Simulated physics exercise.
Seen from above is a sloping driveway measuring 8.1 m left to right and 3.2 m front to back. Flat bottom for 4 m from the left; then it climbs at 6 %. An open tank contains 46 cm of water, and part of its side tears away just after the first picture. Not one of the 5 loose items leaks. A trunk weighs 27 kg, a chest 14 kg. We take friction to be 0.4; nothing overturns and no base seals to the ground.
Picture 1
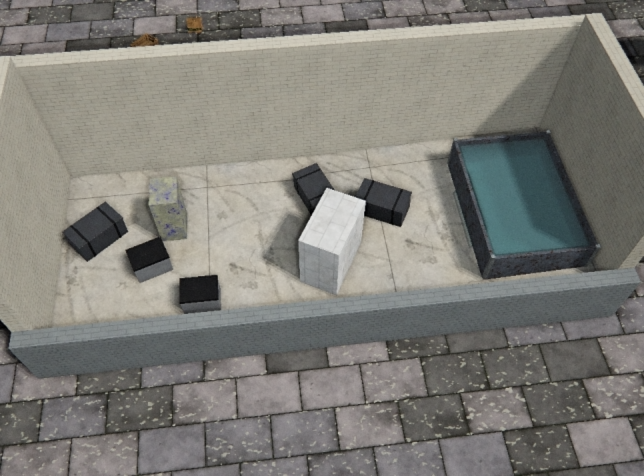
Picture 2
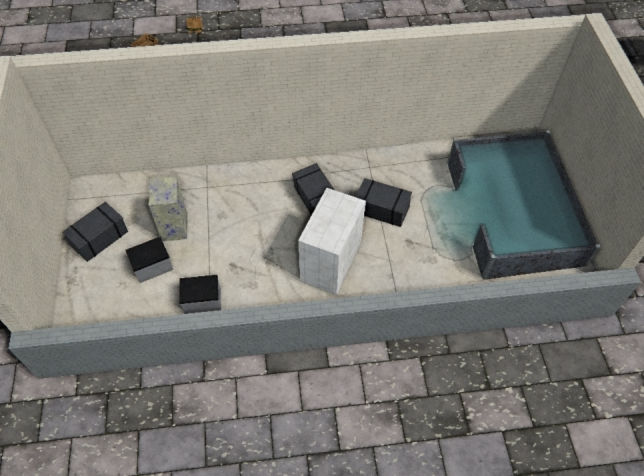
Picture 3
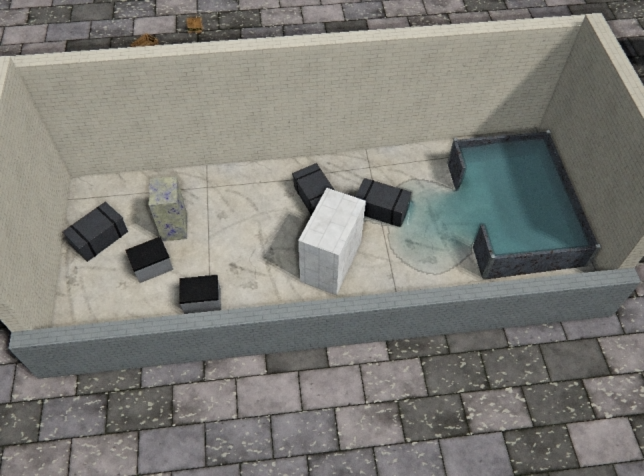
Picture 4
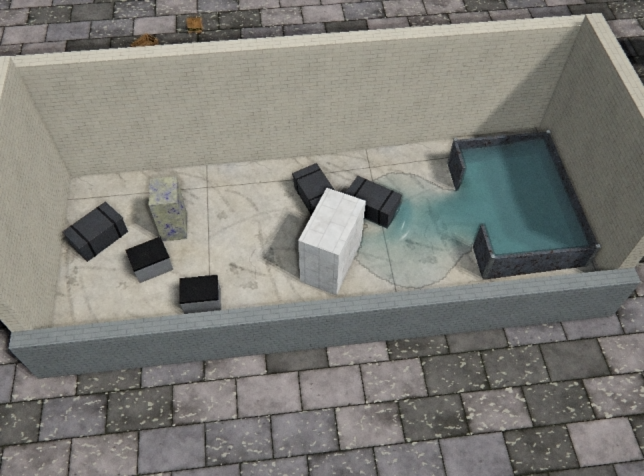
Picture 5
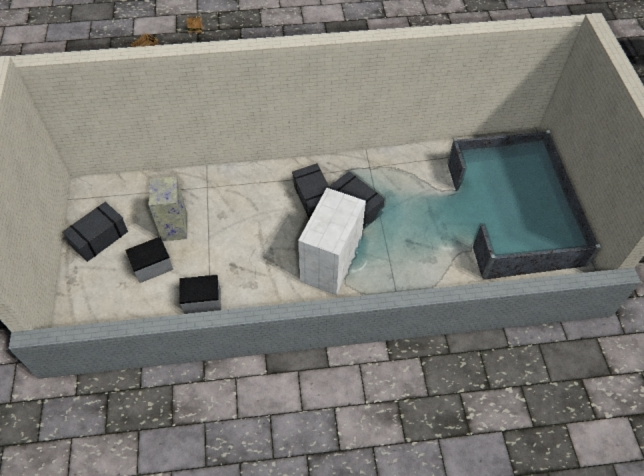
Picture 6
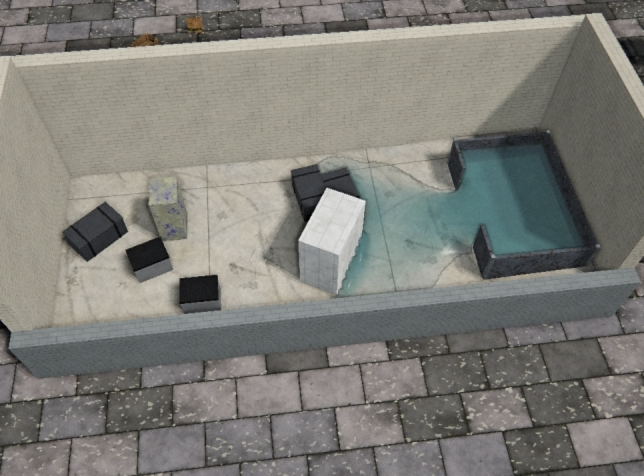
A walled driveway surrounded by grey paving is seen from above by a still camera. A dark-rimmed tank of teal water stands at the right, two dark trunks and a tall white block near the middle, and another trunk, a mottled block and two small black-topped boxes at the left. The tank's left side opens, water spreads leftward, and the nearer trunk slides left up against its neighbour, which shifts slightly.
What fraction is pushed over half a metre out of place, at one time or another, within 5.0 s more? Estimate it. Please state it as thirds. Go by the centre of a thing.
Probably a high fraction, two thirds and upward.
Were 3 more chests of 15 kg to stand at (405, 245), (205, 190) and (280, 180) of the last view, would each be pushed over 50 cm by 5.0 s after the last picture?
Taking them one at a time: Above the mark; above the mark; above the mark.
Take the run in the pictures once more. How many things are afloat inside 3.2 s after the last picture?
Then: 3.
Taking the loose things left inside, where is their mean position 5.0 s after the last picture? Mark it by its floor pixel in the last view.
Mean position: Approximately (141, 286).
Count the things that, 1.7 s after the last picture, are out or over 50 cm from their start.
2 of them.
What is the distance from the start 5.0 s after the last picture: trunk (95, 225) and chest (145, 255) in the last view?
The one named first has moved 150 cm, the other 80 cm.
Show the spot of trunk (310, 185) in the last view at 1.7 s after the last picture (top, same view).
About pixel (142, 171).
Then, 0.4 s after the last picture 1 of 5 are over 50 cm from their spots; 0 afloat.
Then, 1.7 s after the last picture 2 of 5 are over 50 cm from their spots; 1 afloat.
Then, 3.2 s after the last picture 5 of 5 are over 50 cm from their spots; 3 afloat.
Then, 5.0 s after the last picture 4 of 5 are over 50 cm from their spots, and 5 have been at some point; 4 afloat.
